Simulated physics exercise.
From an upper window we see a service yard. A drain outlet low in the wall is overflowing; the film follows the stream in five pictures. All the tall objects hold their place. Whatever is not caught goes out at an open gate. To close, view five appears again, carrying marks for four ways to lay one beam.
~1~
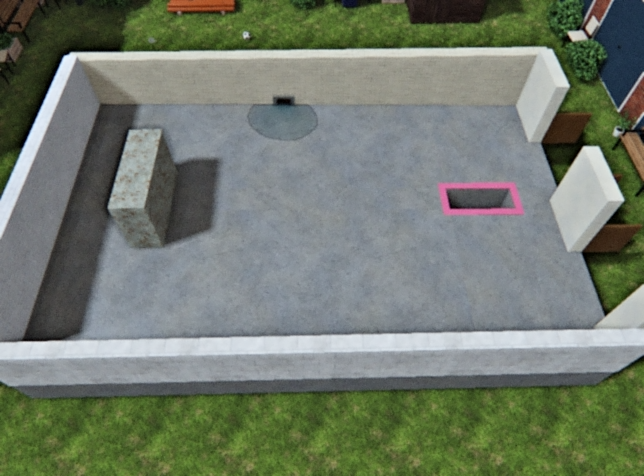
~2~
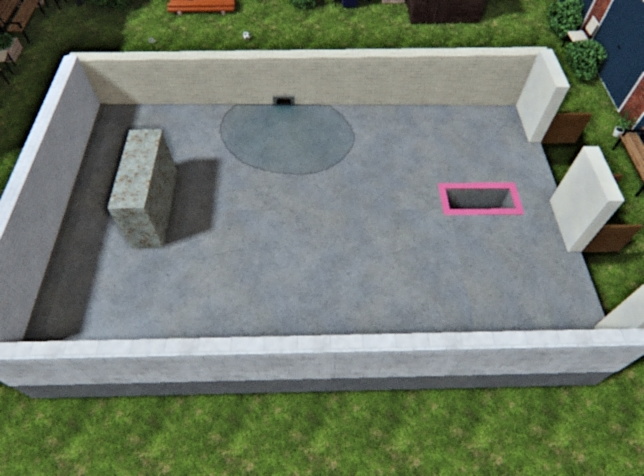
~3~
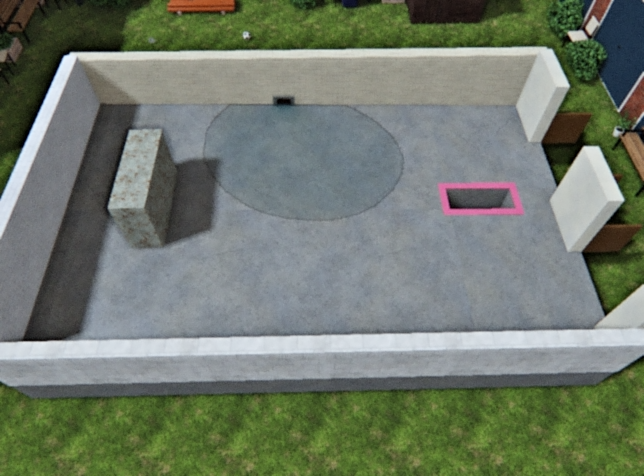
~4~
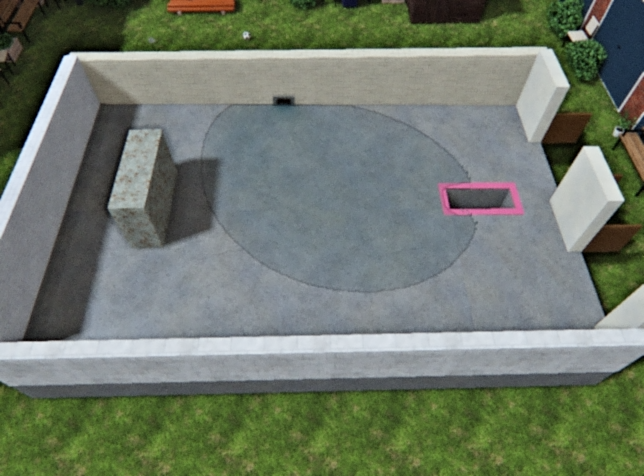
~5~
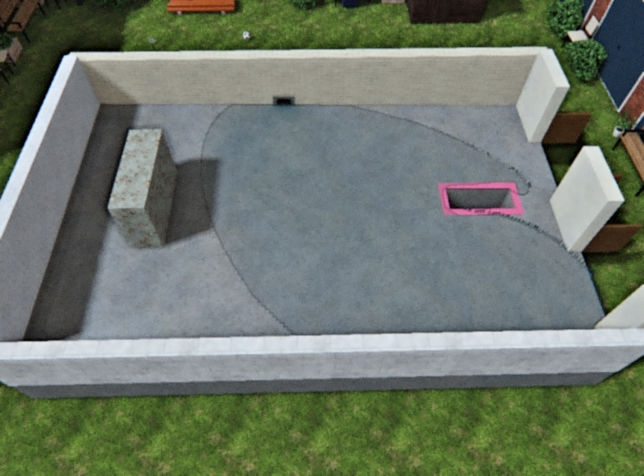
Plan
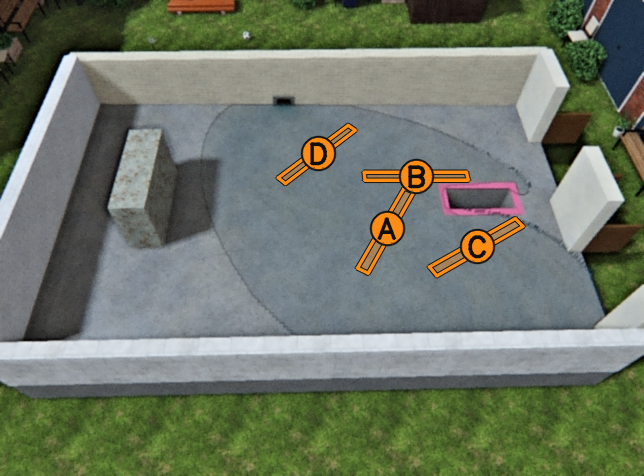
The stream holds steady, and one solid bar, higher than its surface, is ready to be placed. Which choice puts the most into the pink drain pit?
Go for C.
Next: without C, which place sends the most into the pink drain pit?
That would be A.
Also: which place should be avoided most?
B.
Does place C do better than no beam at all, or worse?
It is better.
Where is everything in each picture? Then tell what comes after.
In the first picture, outfall at (284, 101); pink drain pit at (480, 198); open gate at (581, 287); open gate at (539, 170); front seen at (259, 131), 2 % of the ground wet; pink drain pit still dry.
In the second picture, front seen at (331, 162), 9 % of the ground wet; pink drain pit still dry.
In the third picture, front seen at (343, 214), 19 % of the ground wet; pink drain pit still dry.
In the fourth picture, front seen at (432, 271), 35 % of the ground wet; pink drain pit taking water.
In the fifth picture, front seen at (578, 312), 53 % of the ground wet; pink drain pit taking water.
On the marked copy, A from (362, 270) to (409, 190); B from (364, 176) to (467, 176); C from (433, 271) to (519, 222); D from (281, 180) to (351, 127).
If A is chosen, about 25 % of the stream goes into the pink drain pit, about 75 % out by the gates.
If B is chosen, about 5 % of the stream goes into the pink drain pit, about 95 % out by the gates.
If C is chosen, about 40 % of the stream goes into the pink drain pit, about 60 % out by the gates.
If D is chosen, about 10 % of the stream goes into the pink drain pit, about 89 % out by the gates.
